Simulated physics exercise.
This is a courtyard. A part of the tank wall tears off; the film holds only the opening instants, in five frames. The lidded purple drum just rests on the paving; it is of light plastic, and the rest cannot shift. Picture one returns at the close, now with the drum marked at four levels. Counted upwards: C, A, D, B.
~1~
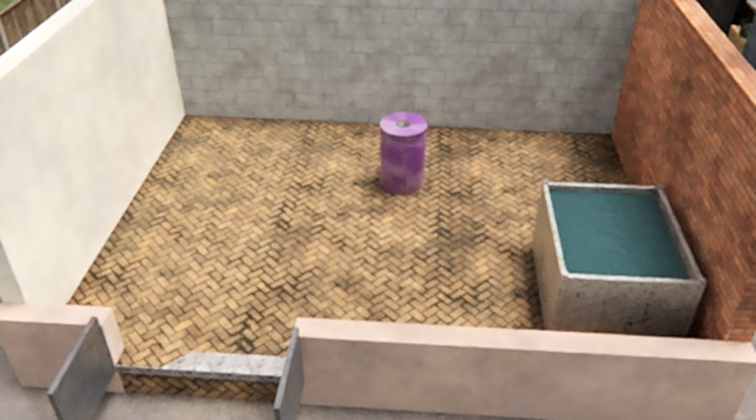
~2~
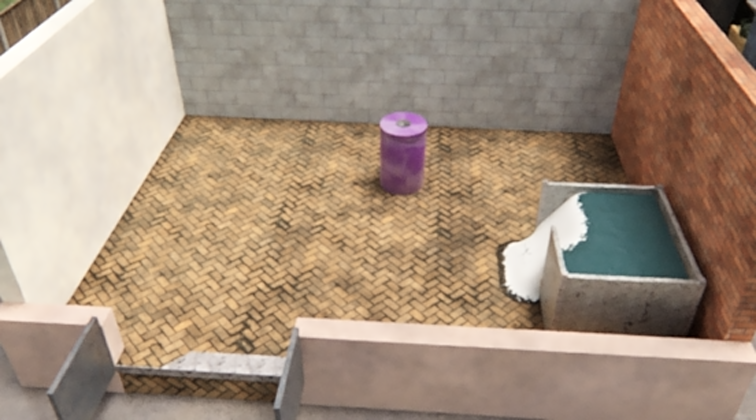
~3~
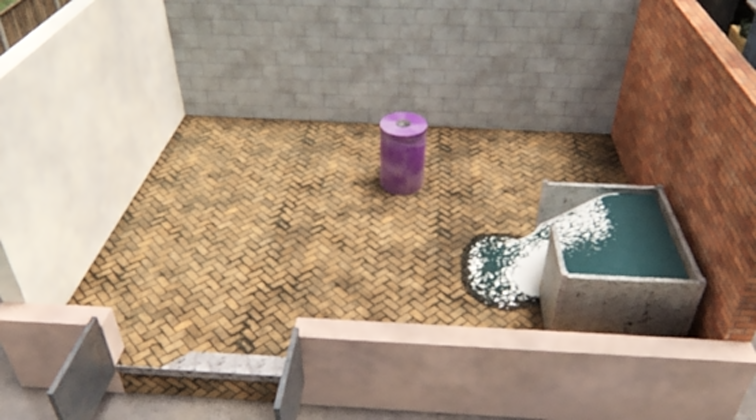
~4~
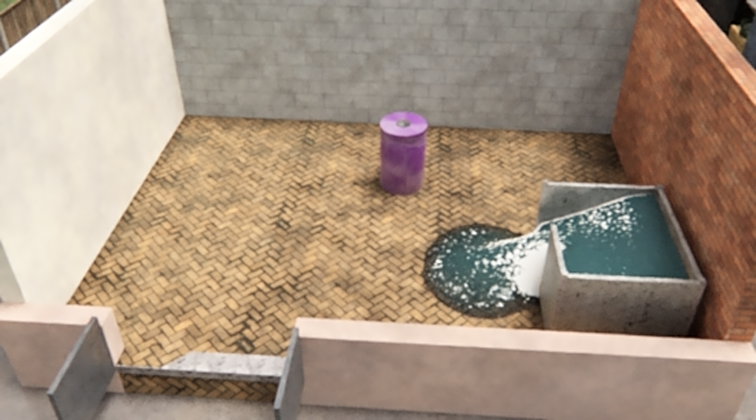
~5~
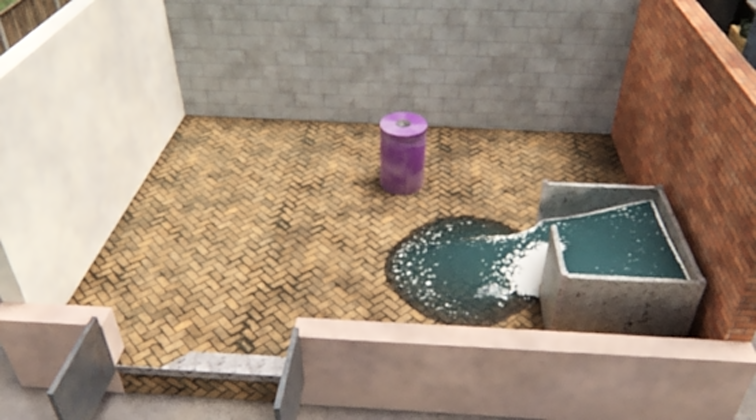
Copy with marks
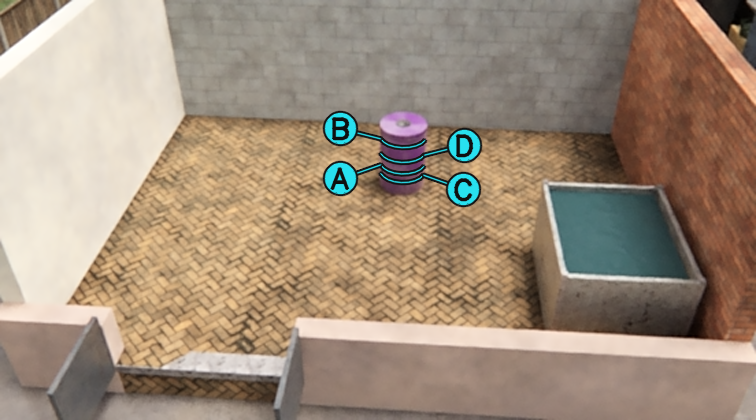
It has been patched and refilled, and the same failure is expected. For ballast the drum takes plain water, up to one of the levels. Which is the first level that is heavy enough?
The limit is C.
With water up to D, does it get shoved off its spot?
No, not at all.
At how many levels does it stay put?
All of them.
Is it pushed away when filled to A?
No.
On the marked copy, A at (401, 173); B at (401, 147); C at (401, 182); D at (401, 162); from the bottom up C, A, D, B.
Choosing A, it does not move.
Choosing B, it does not move.
Choosing C, it shifts by a finger or two and stays.
Choosing D, it does not move.
